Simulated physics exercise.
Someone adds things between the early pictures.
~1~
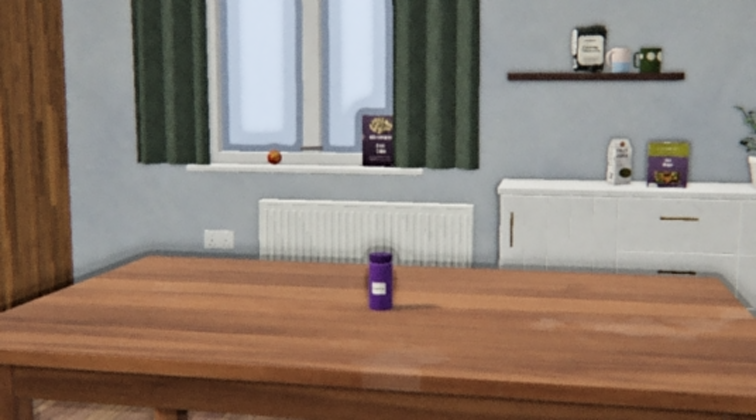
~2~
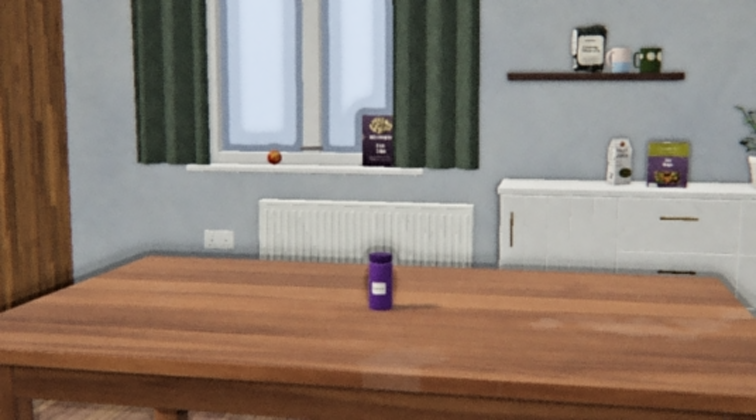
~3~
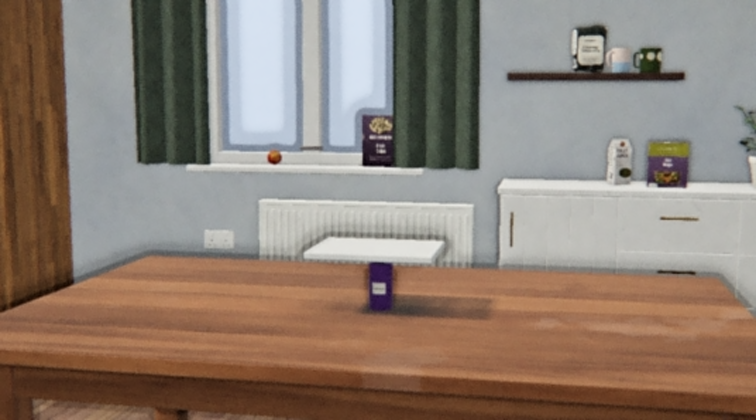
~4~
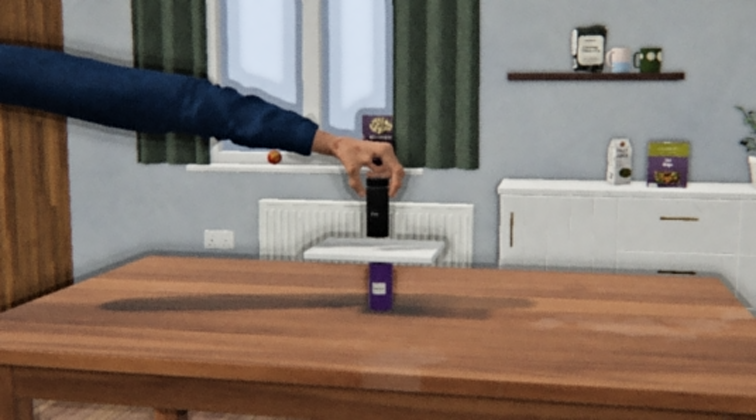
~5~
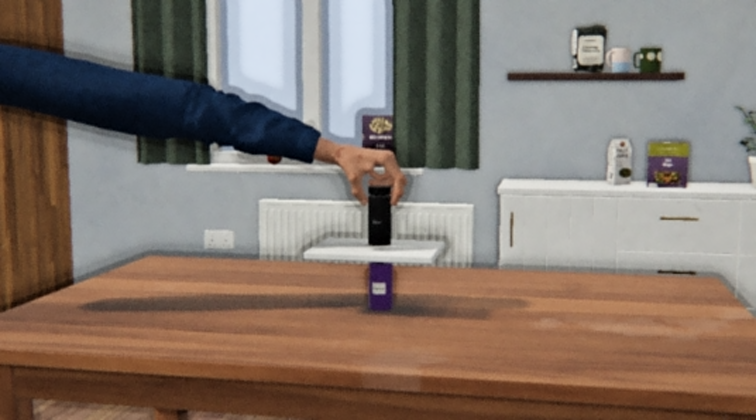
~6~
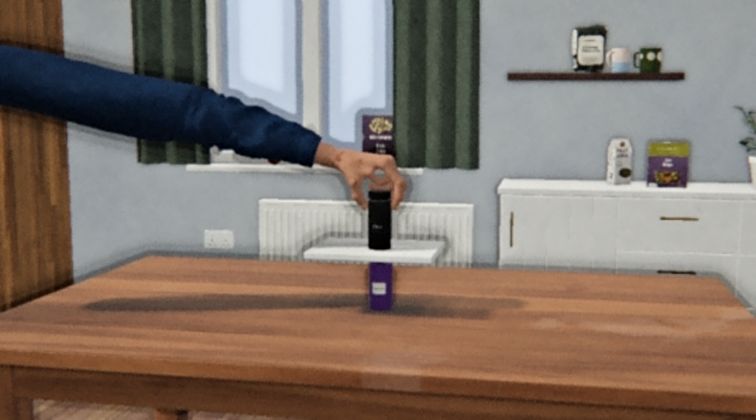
A hand lowering a black shaker onto a white board that has appeared on top of a purple shaker on a wooden table.
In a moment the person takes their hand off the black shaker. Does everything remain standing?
Yes. The stack endures.
Then, 0.60 s on from there, no change.
Then, 1.40 s on from there, black shaker resting near (380, 221).
In the end, all 3 unmoved. At the end, from the last picture's camera, black shaker near (380, 221). The stack stays up.
